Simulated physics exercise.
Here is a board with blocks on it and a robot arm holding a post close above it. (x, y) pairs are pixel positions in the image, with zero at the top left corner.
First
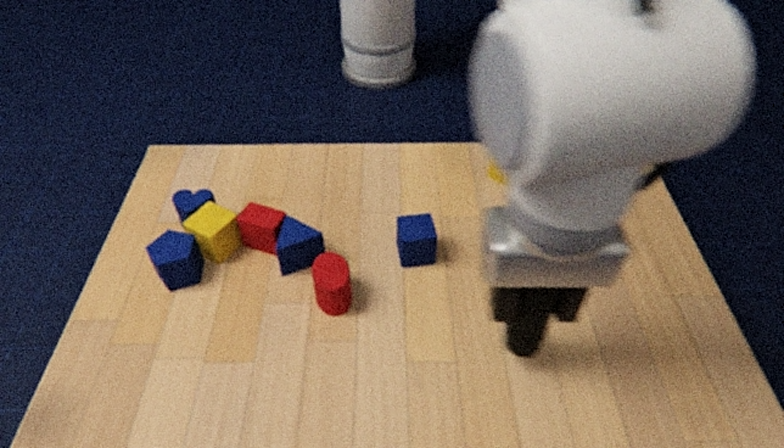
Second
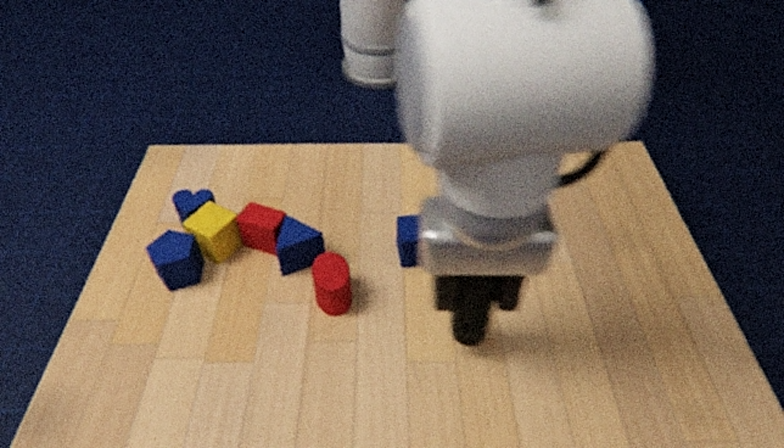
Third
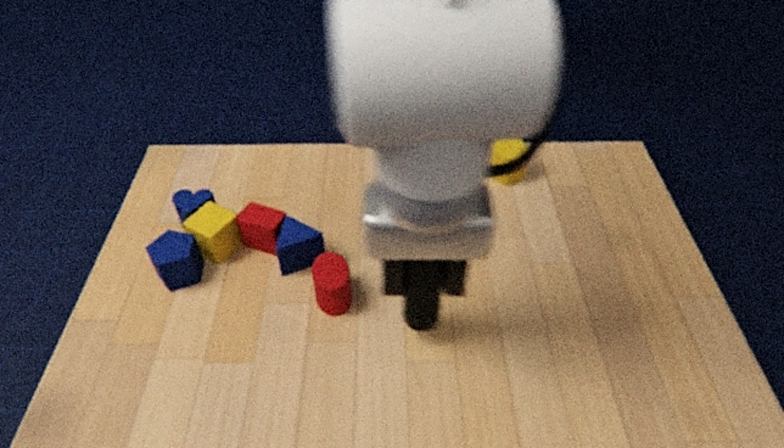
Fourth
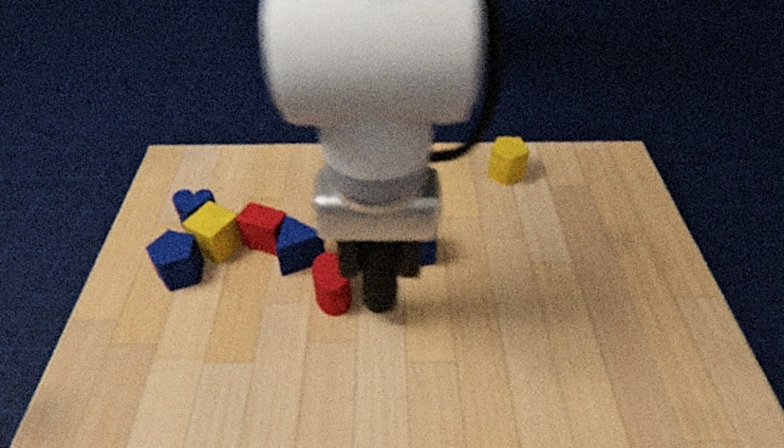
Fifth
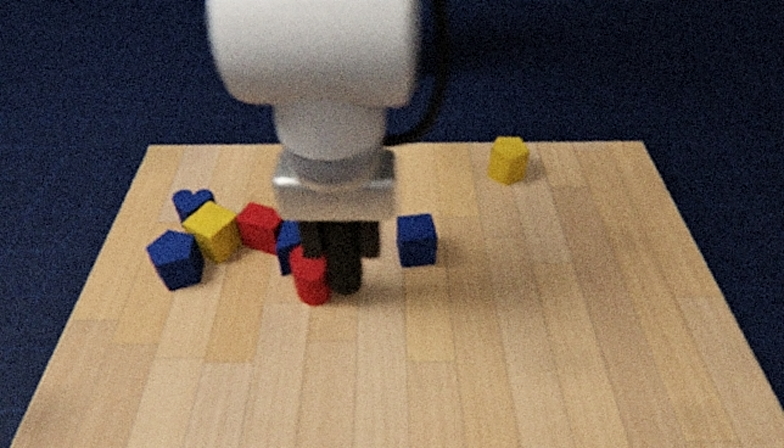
In this clip, a robot arm above a wooden board of red, blue and yellow blocks moves its dark post leftward from the right side, passes in front of a blue block, and nudges the red cylindrical block slightly left.
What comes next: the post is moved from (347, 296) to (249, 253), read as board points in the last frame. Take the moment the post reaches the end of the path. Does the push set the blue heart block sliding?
No, I don't think so.
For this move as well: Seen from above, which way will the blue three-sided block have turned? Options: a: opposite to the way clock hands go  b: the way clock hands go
b: The way clock hands go.
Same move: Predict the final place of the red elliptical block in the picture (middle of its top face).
Expect it around (238, 257).
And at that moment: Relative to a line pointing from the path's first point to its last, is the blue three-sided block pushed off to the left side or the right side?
Right-hand side.
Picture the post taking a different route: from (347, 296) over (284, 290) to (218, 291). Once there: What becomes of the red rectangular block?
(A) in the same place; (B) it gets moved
My answer is option A.
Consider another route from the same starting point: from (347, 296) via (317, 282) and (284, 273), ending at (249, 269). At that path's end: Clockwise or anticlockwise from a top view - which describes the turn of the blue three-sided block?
That block twists clockwise.
The first path, step by step. One third of the way, post at (311, 267); blue three-sided block at (290, 228), turned 20° clockwise; red elliptical block at (272, 259), turned 20° clockwise.
Two thirds of the way, post at (277, 253); red rectangular block at (259, 208), turned 25° anticlockwise; blue three-sided block at (295, 217), turned 25° clockwise; red elliptical block at (244, 258), turned 35° anticlockwise.
At the end, post at (246, 239); blue heart block in place; red rectangular block at (259, 204), turned 25° anticlockwise; blue three-sided block at (296, 216), turned 35° clockwise; red elliptical block at (238, 257), turned 55° anticlockwise.
